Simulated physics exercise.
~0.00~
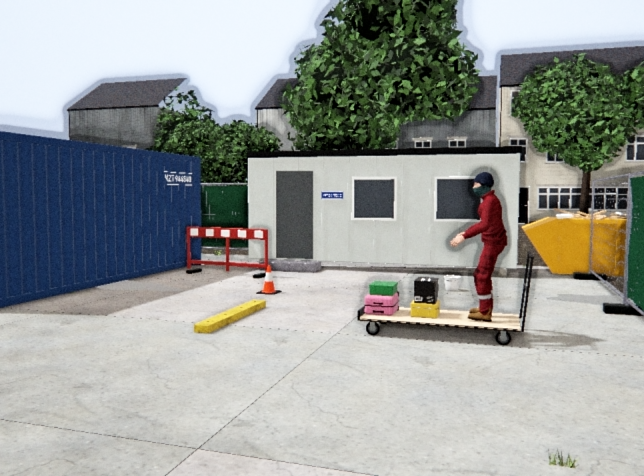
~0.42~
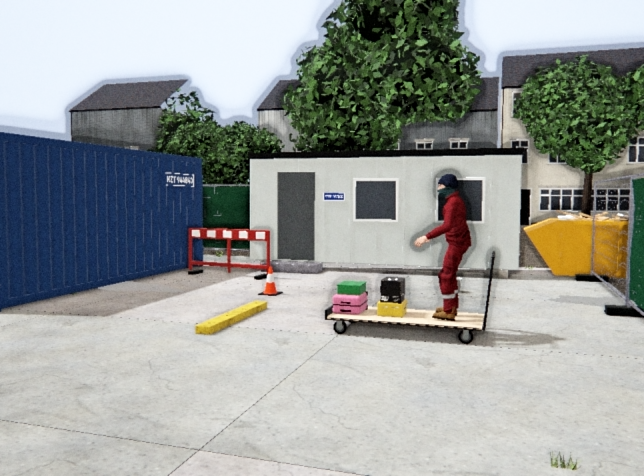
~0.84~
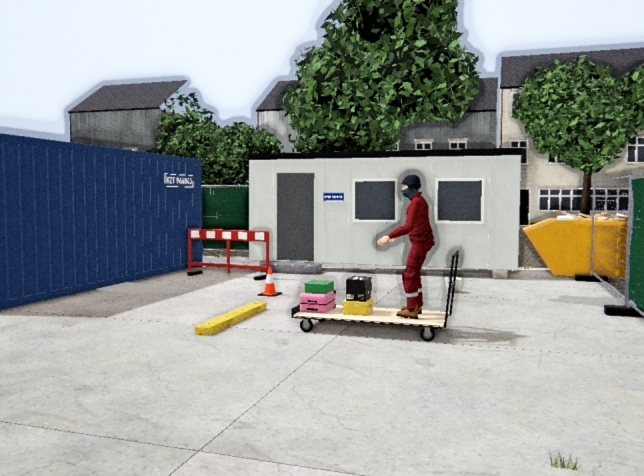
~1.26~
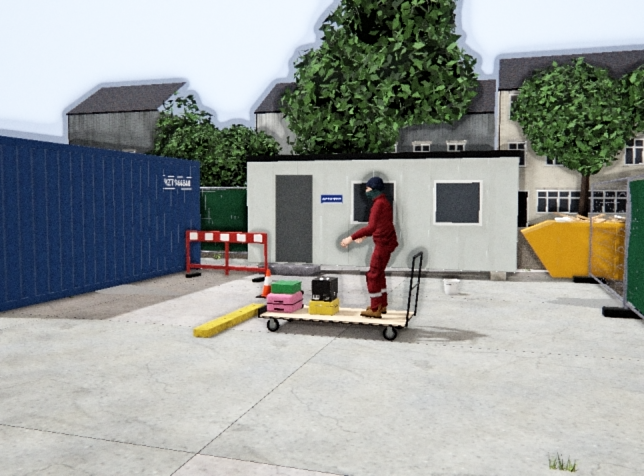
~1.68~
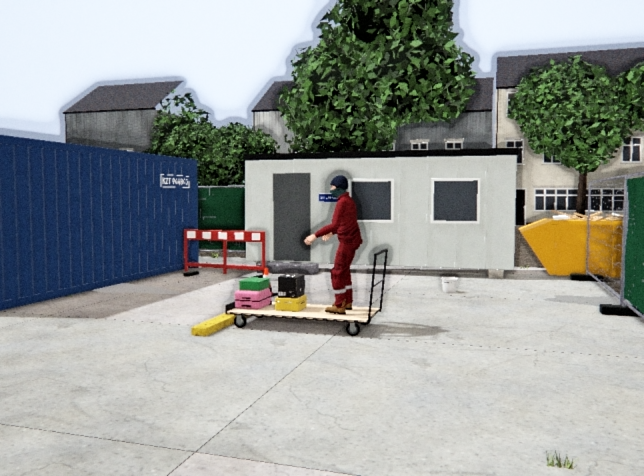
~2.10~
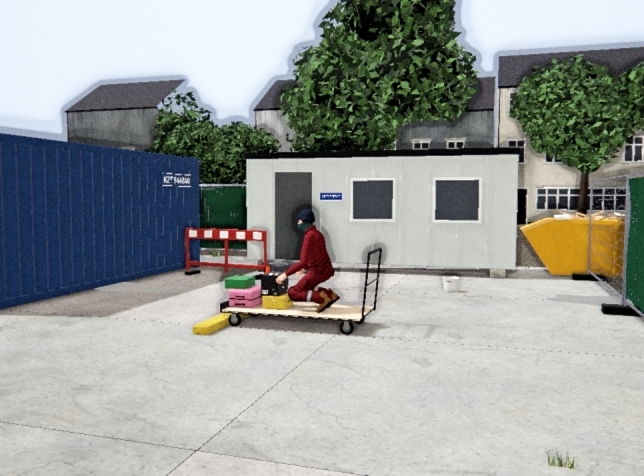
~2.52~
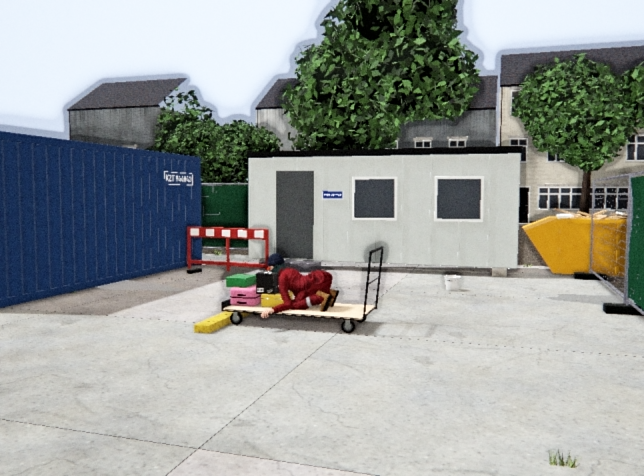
A platform trolley carrying a standing person in red and a few colourful cases rolled left across a concrete yard until it stopped at a yellow beam, and the rider sank down and slumped forward against the cases, everything still on the deck.
